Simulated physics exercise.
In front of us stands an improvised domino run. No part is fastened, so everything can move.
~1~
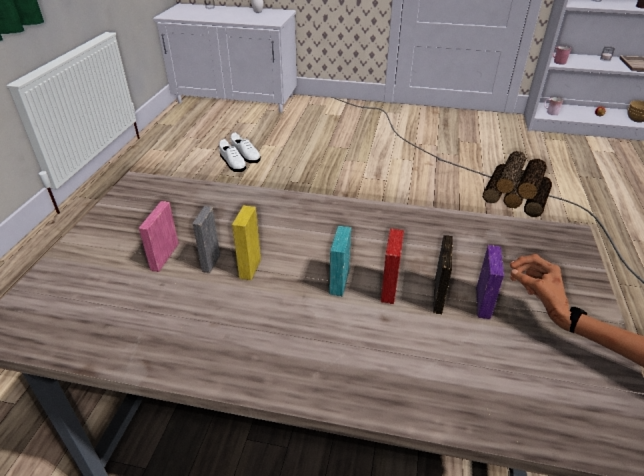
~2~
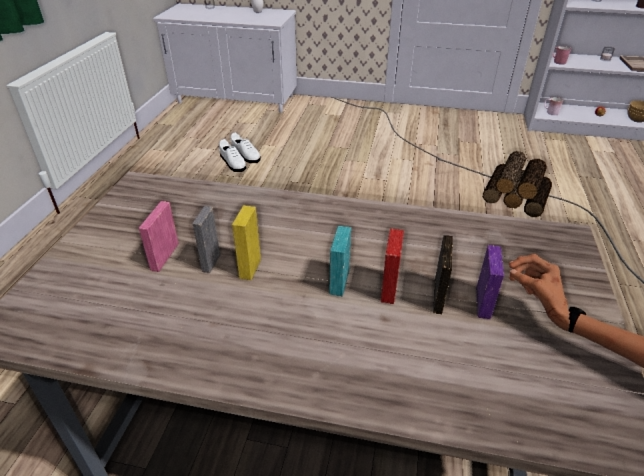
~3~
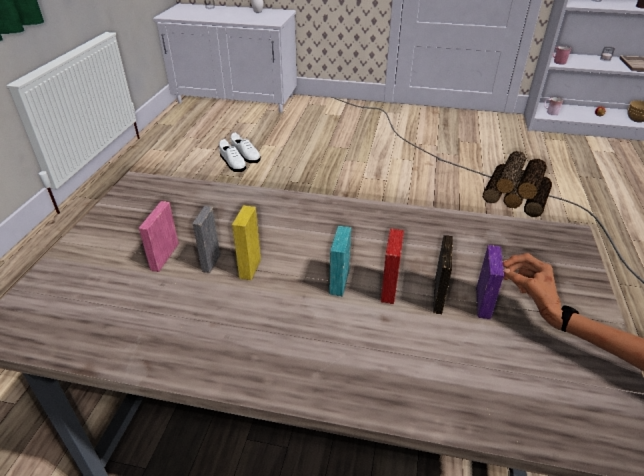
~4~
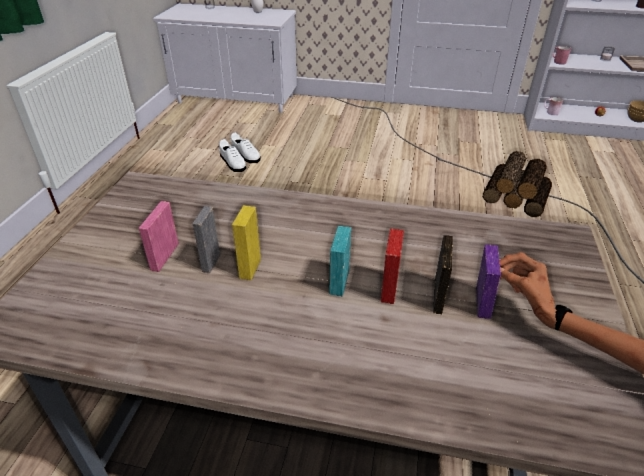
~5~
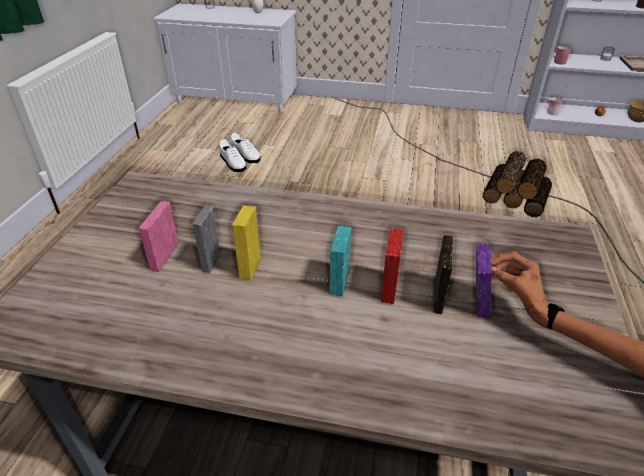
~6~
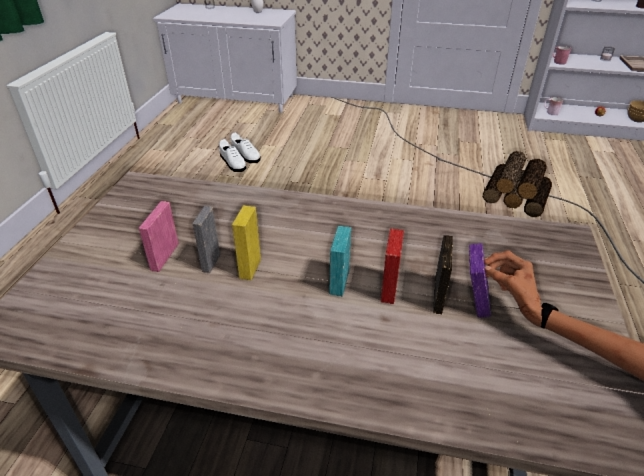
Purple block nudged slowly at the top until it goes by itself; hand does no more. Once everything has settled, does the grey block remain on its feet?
Yes, the likely result is no fall.
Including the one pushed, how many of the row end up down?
All told, the number is 4.
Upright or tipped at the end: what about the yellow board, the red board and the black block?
The yellow board remains standing; the red board goes down; the black block goes down.
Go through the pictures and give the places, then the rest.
The first frame shows grey block (207, 240); black block (443, 275).
The second frame shows red board (392, 267); turquoise board (340, 261).
The third frame shows black block (443, 275); yellow board (247, 244).
The fourth frame shows purple block 3° over; red board (392, 267); turquoise board (340, 261).
The fifth frame shows purple block 10° over; black block (443, 275); yellow board (247, 244).
The sixth frame shows purple block 17° over; grey block (207, 240); red board (392, 267).
Then, 0.20 s on from there, purple block 49° over; black block turned 15° from how it was put.
Then, 0.40 s on from there, purple block 76° over; black block turned 66° from how it was put; red board turned 42° from how it was put; turquoise board turned 7° from how it was put.
Then, 0.50 s on from there, purple block 77° over; black block turned 73° from how it was put; red board turned 65° from how it was put; turquoise board turned 44° from how it was put.
Then, 0.60 s on from there, purple block 78° over; turquoise board on its side; red board on its side; black block turned 75° from how it was put.
In the end, toppled on the table, black block, red board and turquoise board; the other 2 unmoved. At the end, from the last picture's camera, grey block near (207, 240).
